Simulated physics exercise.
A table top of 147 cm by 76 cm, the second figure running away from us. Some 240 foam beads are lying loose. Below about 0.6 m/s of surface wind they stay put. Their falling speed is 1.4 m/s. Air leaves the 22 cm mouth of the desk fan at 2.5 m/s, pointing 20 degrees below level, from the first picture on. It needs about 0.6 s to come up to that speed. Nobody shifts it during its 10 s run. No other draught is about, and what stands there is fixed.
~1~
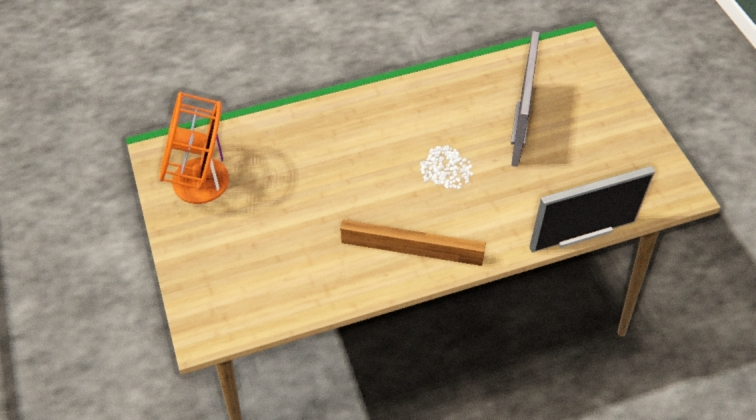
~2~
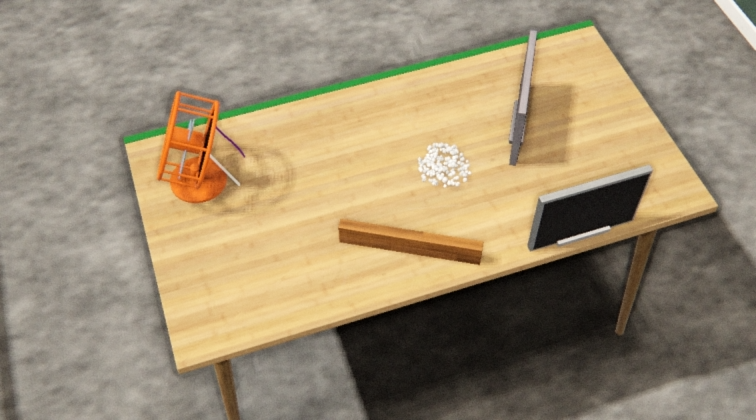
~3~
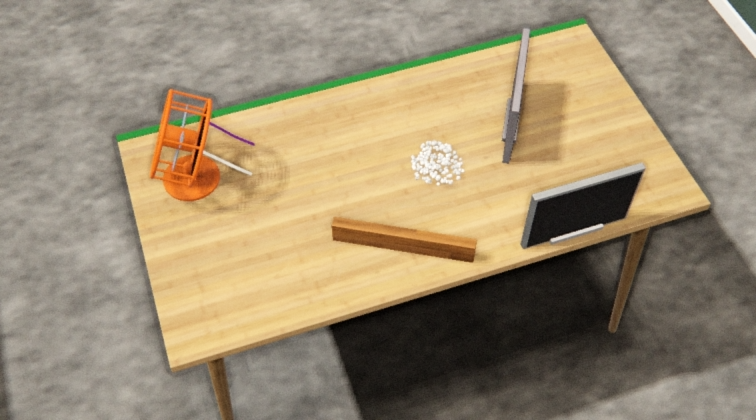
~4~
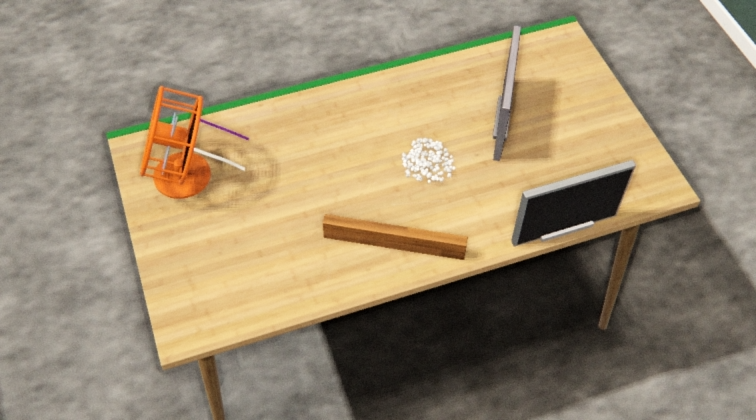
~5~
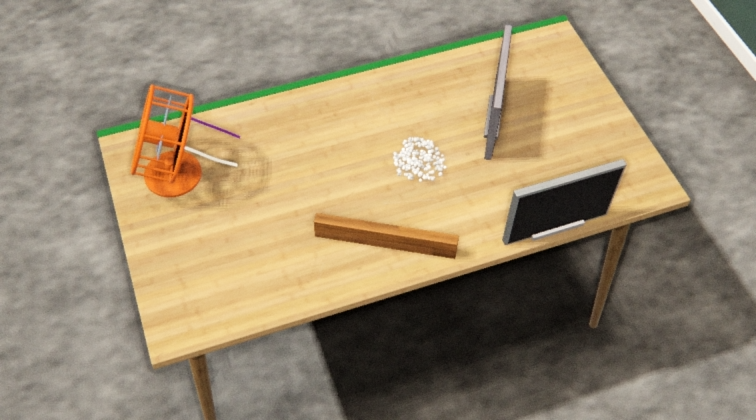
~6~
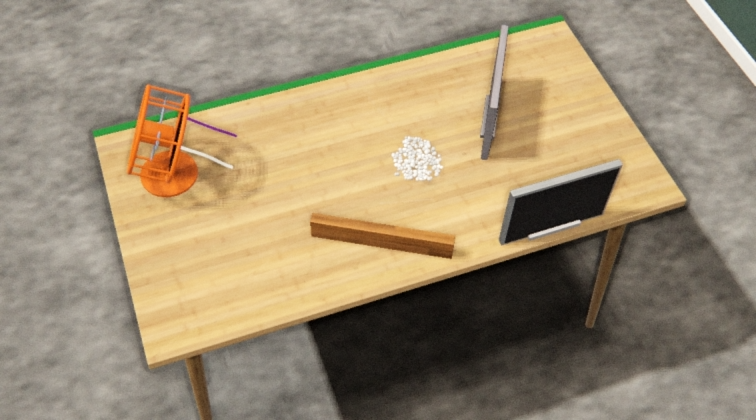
A wooden table held an orange fan, a patch of white beads, a wooden board and two upright panels; the fan's purple and pale strips lifted and streamed rightward, while the beads barely stirred.
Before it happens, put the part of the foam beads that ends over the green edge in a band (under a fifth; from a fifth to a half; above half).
By then between a fifth and a half are over the green edge.
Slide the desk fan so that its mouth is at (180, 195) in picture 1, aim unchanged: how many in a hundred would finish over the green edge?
In that case some 80 per cent.
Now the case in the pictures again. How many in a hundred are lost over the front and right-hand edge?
Roughly 2 % front, 60 % right-hand.
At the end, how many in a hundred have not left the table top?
Some 5 per cent.
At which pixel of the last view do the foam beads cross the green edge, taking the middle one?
Near (535, 22).
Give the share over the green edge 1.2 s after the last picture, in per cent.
Near 25 %.
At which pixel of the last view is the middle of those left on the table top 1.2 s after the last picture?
At about (485, 127).
Then, 1.2 s after the last picture the count stands so, 23 % are over the green edge; the middle of those still in play is near (484, 111).
Then, 2.4 s after the last picture the count stands so, 29 % are over the green edge.
Then, 4.7 s after the last picture the count stands so, 32 % are over the green edge.
Then, 9.2 s after the last picture, at the end, 32 % are over the green edge.
